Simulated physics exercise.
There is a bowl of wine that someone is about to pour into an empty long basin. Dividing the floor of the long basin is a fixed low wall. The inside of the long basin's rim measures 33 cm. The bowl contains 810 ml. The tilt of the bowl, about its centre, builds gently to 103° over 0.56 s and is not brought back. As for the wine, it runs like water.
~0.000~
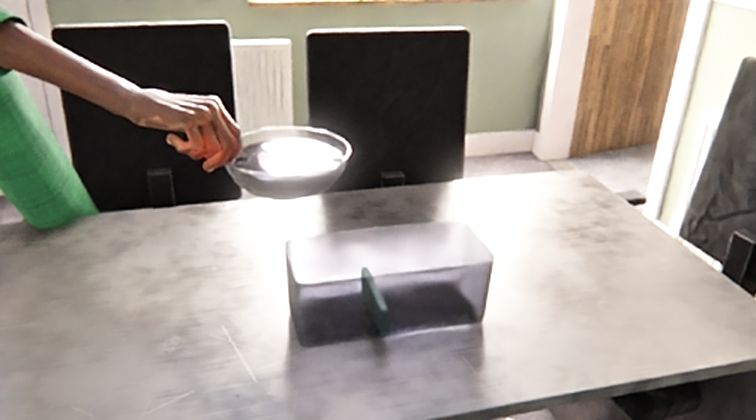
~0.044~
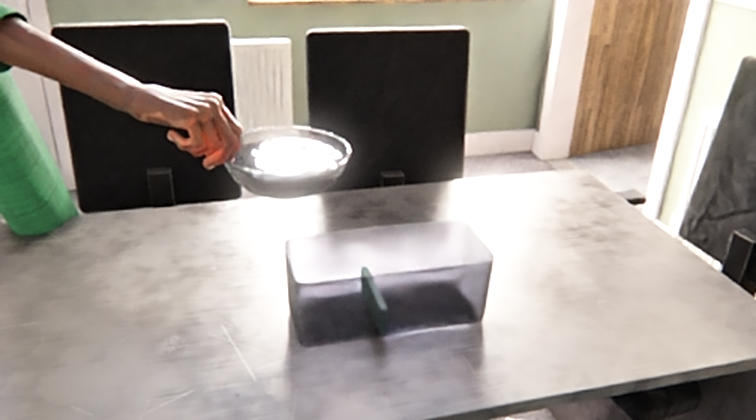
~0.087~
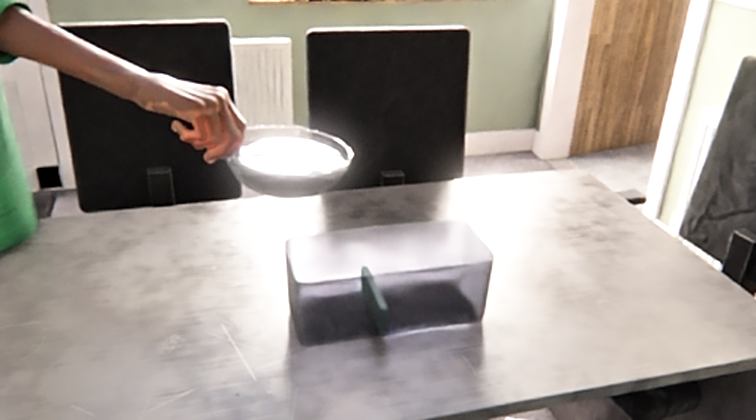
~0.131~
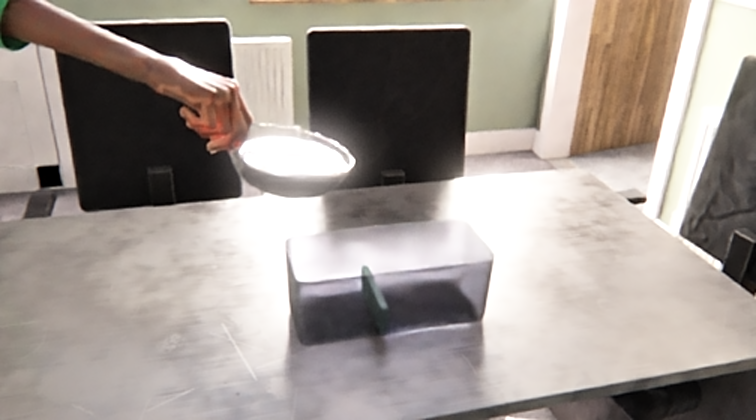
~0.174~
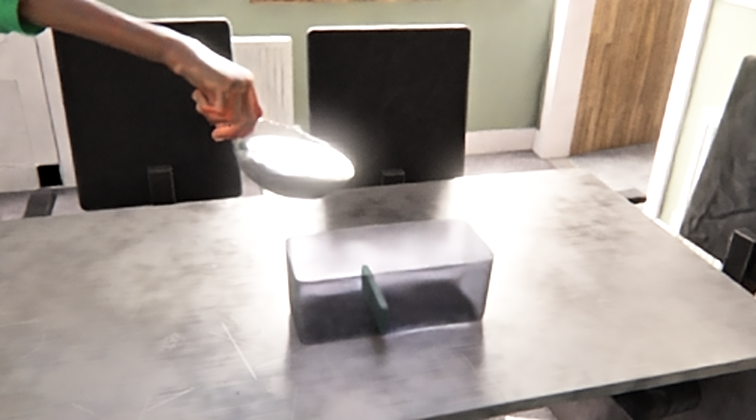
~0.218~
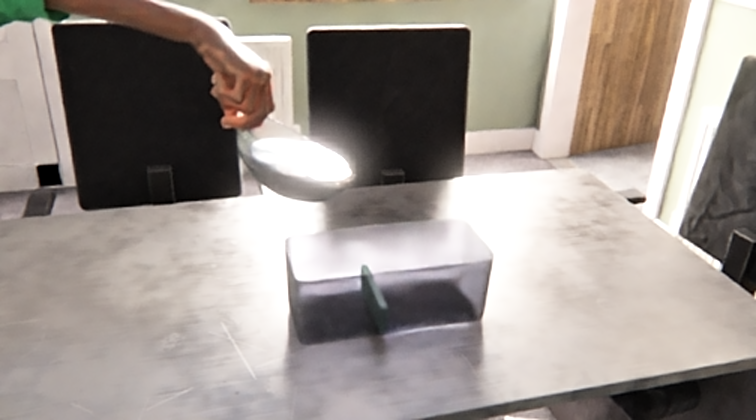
A hand reaching in from the left holds a clear glass bowl over a grey table and gradually tilts it down to the right, the arm rising as the green-clothed body shifts out of view. Below sits a long, see-through basin with a dark green divider inside. The fixed, slightly raised view shows black chairs, a pale green wall and brown wood beyond in bright light.
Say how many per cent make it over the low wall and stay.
About 48 per cent makes it over and stays.
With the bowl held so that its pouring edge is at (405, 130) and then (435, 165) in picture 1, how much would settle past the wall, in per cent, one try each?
Try 1: 80 %; try 2: 80 %.
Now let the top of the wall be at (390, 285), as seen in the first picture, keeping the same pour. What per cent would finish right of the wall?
In that case, some 15 percent.
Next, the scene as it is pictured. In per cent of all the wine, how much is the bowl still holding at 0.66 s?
What remains is about 0 percent of it all.
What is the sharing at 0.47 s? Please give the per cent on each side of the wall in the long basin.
Around 22 on the left and around 36 on the right.
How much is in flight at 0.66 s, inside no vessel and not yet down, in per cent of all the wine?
Airborne share: Near 9 %.
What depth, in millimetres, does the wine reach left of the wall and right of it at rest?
Around 20 mm deep on the left, around 16 mm deep on the right.
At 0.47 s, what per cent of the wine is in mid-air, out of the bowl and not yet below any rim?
It comes to roughly 40 per cent.
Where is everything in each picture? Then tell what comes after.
Tilt 0°; pouring edge (348, 146); surface from (227, 162) to (343, 153); the long basin's rim runs from (290, 262) to (480, 240); the wall's top is at (374, 288), in the first picture.
Tilt 2°; pouring edge (348, 147); surface from (227, 161) to (343, 153), in the second picture.
Tilt 6°; pouring edge (349, 151); surface from (228, 158) to (343, 155), in the third picture.
Tilt 13°; pouring edge (350, 158); surface from (231, 153) to (345, 159), in the fourth picture.
Tilt 23°; pouring edge (350, 167); surface from (236, 151) to (348, 161), in the fifth picture.
Tilt 34°; pouring edge (347, 178); surface from (241, 151) to (334, 163); 6 per cent is over the edge, in the sixth picture.
After 0.47 s the tilt is 97° and 2 per cent is still to pour, 21 is left of the wall and 36 right of it.
After 0.66 s the tilt is 103° and 0 per cent is still to pour, 43 is left of the wall and 45 right of it.
After 0.85 s the tilt is 103° and 0 per cent is still to pour, 41 is left of the wall and 47 right of it.
After 1.06 s the tilt is 103° and 0 per cent is still to pour, 43 is left of the wall and 48 right of it.
In the end 43 per cent lies left of the wall, 48 right of it and 9 outside.
